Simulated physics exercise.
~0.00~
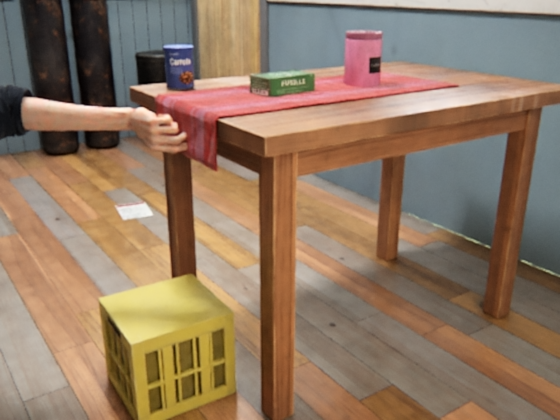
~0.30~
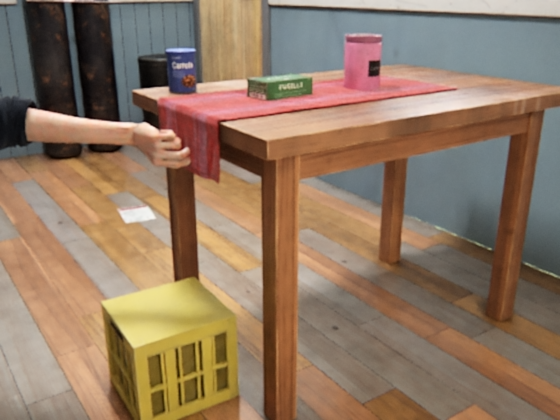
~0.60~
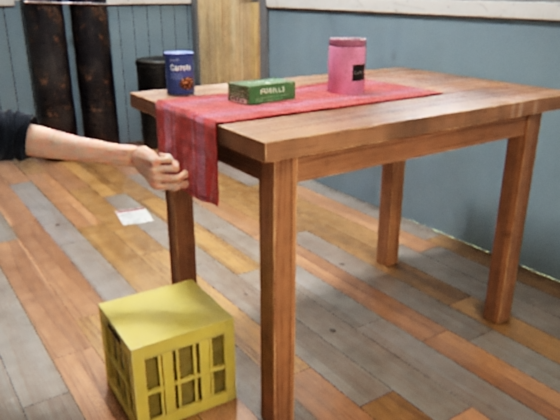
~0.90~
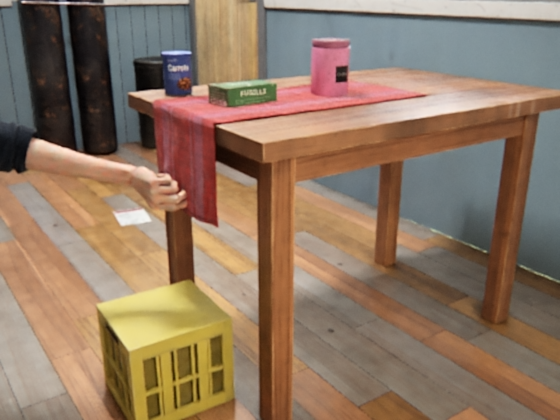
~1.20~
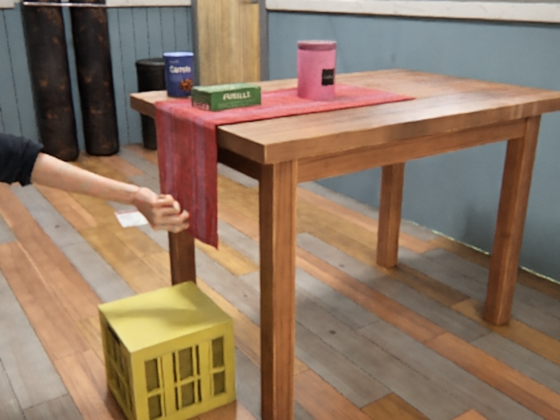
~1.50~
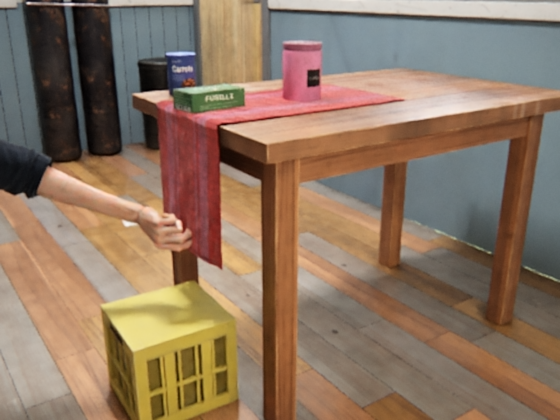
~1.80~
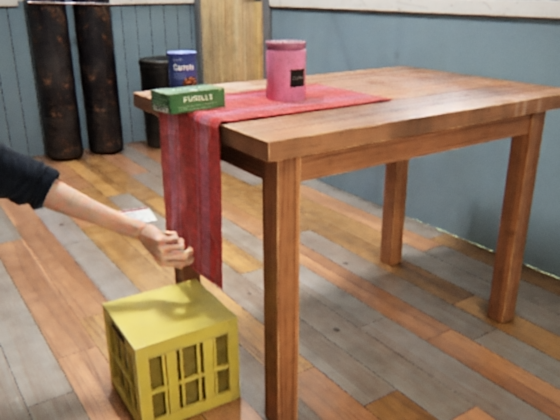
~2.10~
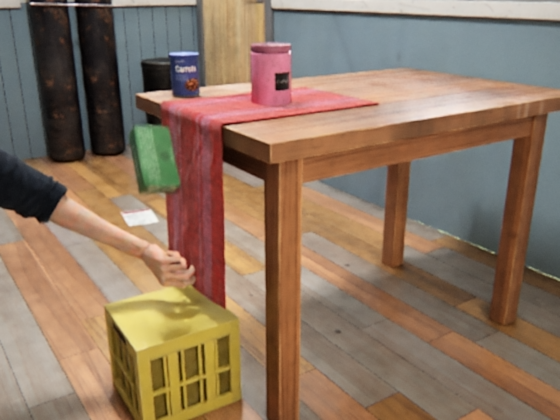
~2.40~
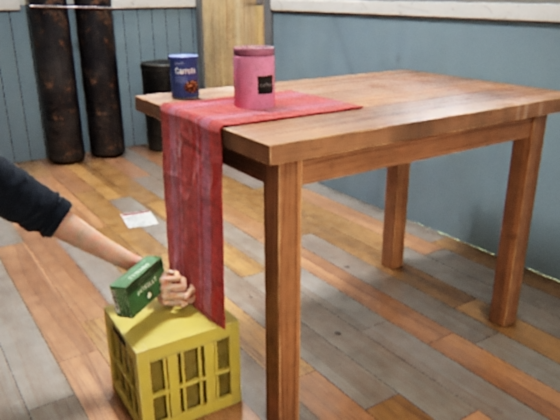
Red scarf being drawn slowly down by a hand, carrying a green packet over the table edge while the blue tin stays put.
